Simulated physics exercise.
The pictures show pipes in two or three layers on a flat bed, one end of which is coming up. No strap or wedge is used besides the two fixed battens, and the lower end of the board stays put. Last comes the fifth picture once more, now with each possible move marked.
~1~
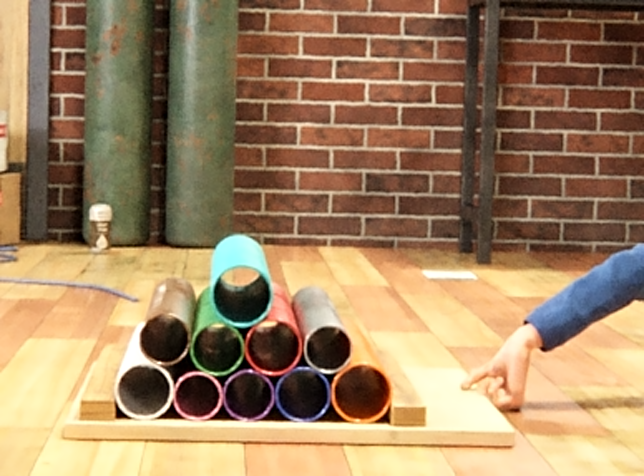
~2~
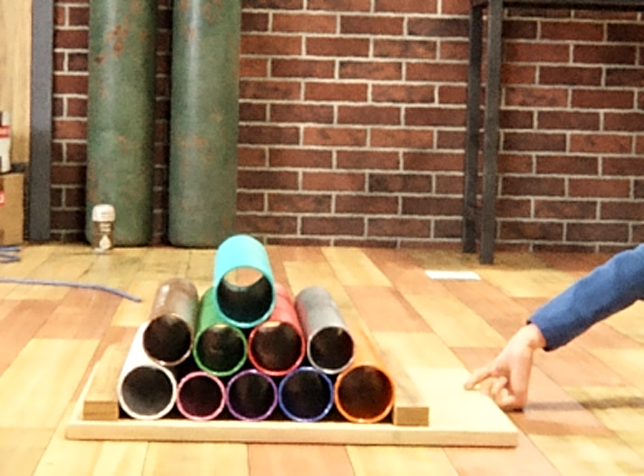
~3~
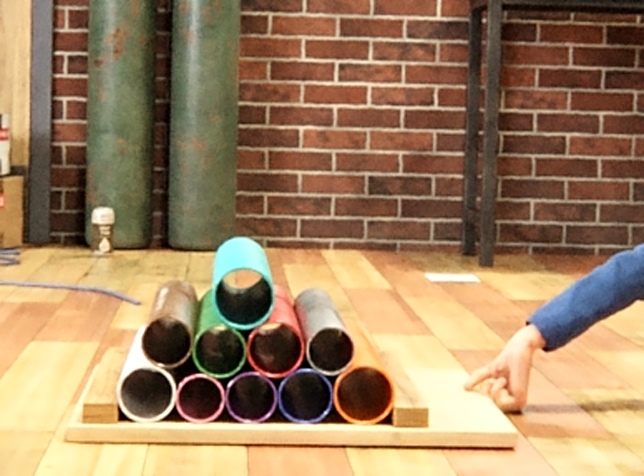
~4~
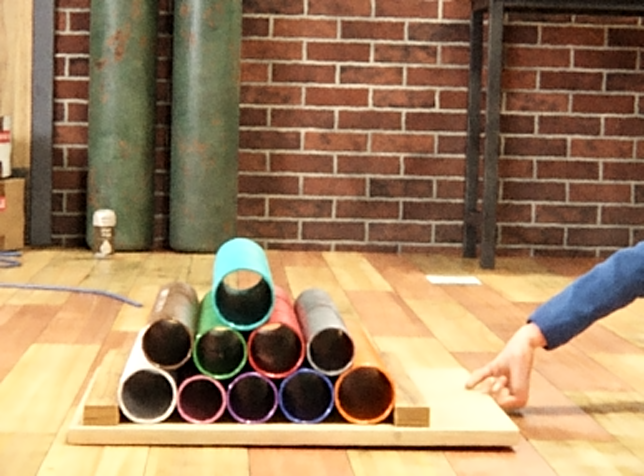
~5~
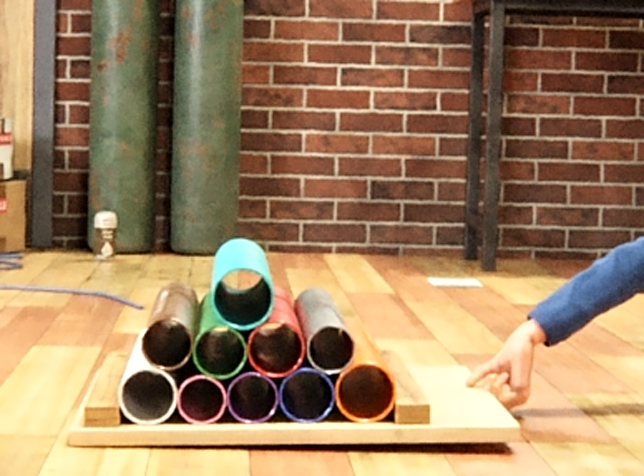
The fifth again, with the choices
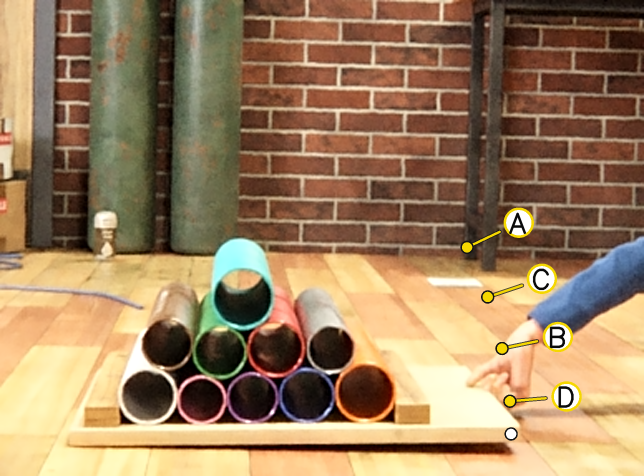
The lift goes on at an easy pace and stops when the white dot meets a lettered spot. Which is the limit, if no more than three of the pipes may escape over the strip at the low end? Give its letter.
It can be raised to C.
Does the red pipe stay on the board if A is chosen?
The red pipe: No.
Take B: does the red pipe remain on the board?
Yes, with B.
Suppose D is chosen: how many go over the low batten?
At D the number is none.
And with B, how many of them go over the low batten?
The count is none.
On the marked copy, A at (467, 247); B at (502, 349); C at (488, 297); D at (510, 401); the white dot at (511, 434).
Taking C. A third of the way, board at 17°.
Two thirds of the way, board at 20°.
When it is over, board at 20°, three over the low batten (green, turquoise, brown).
As for the rest, A five over the low batten; B none over the low batten; D none over the low batten.
